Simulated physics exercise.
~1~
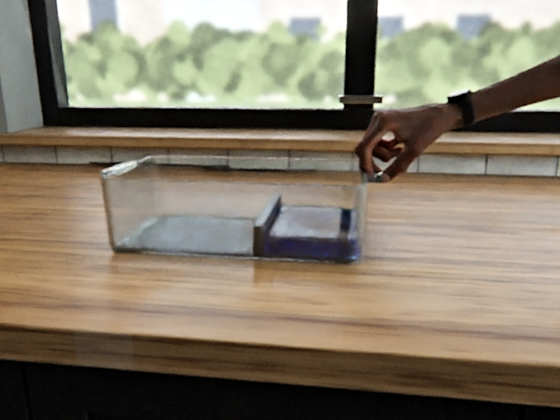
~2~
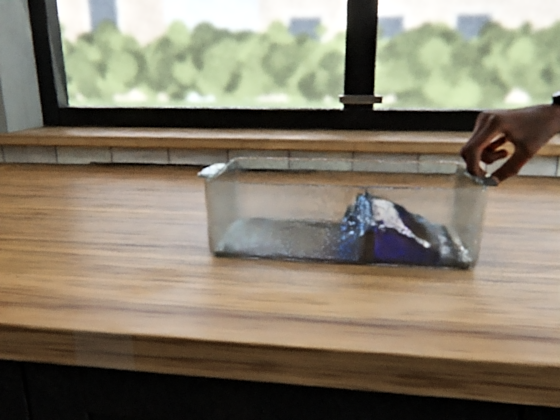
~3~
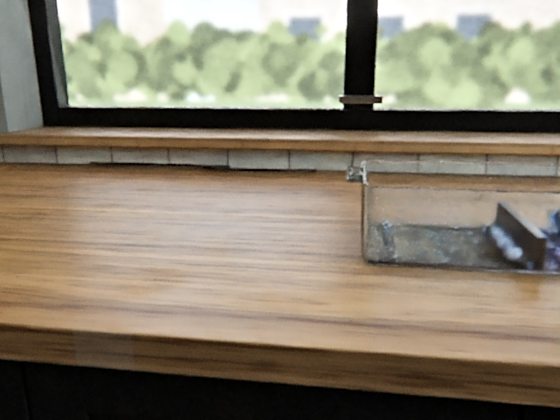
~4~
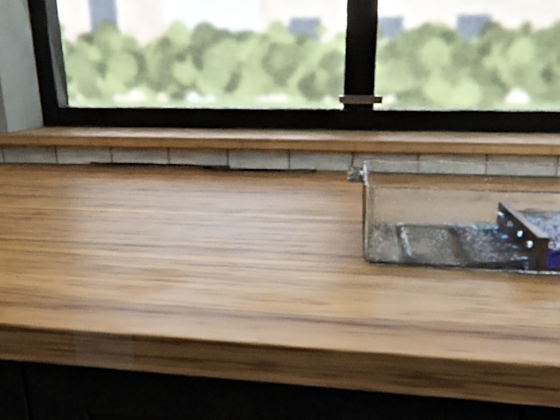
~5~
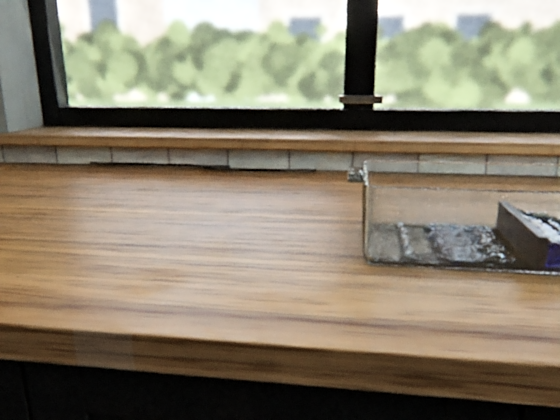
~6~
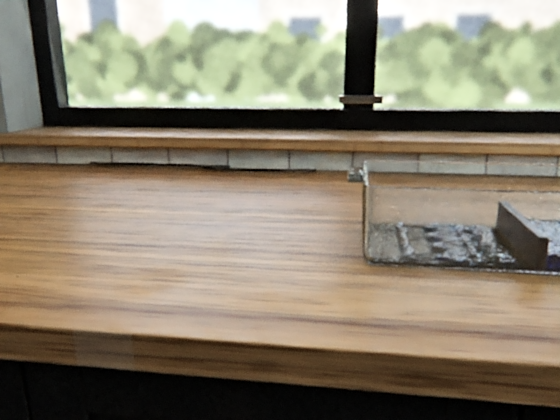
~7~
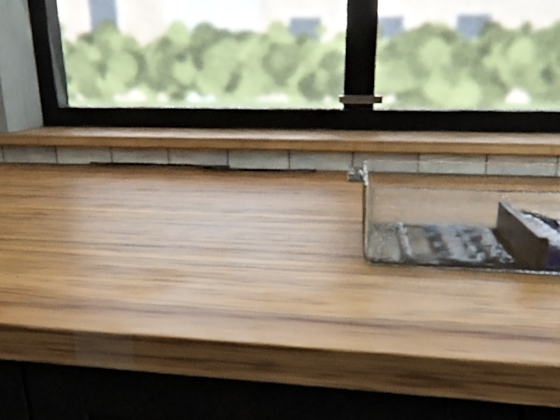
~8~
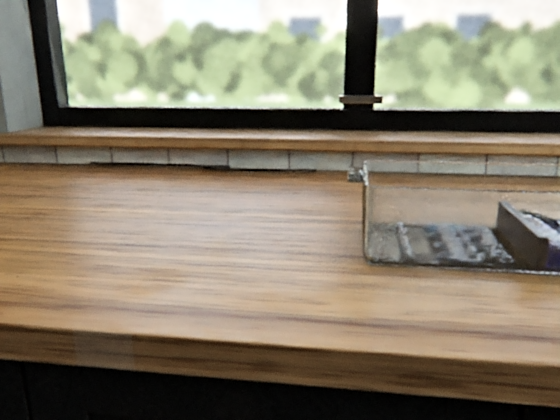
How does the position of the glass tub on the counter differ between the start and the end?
At the start the whole tub is in view on the left and middle part of the counter. By the end it is well to the right, with its right end out of view.
A divided clear glass tub slides right along a wooden counter below a window, drawn by a hand, as bluish water in its right half surges and some crosses the divider. It stops partly out of view at the right edge, its left side wet.
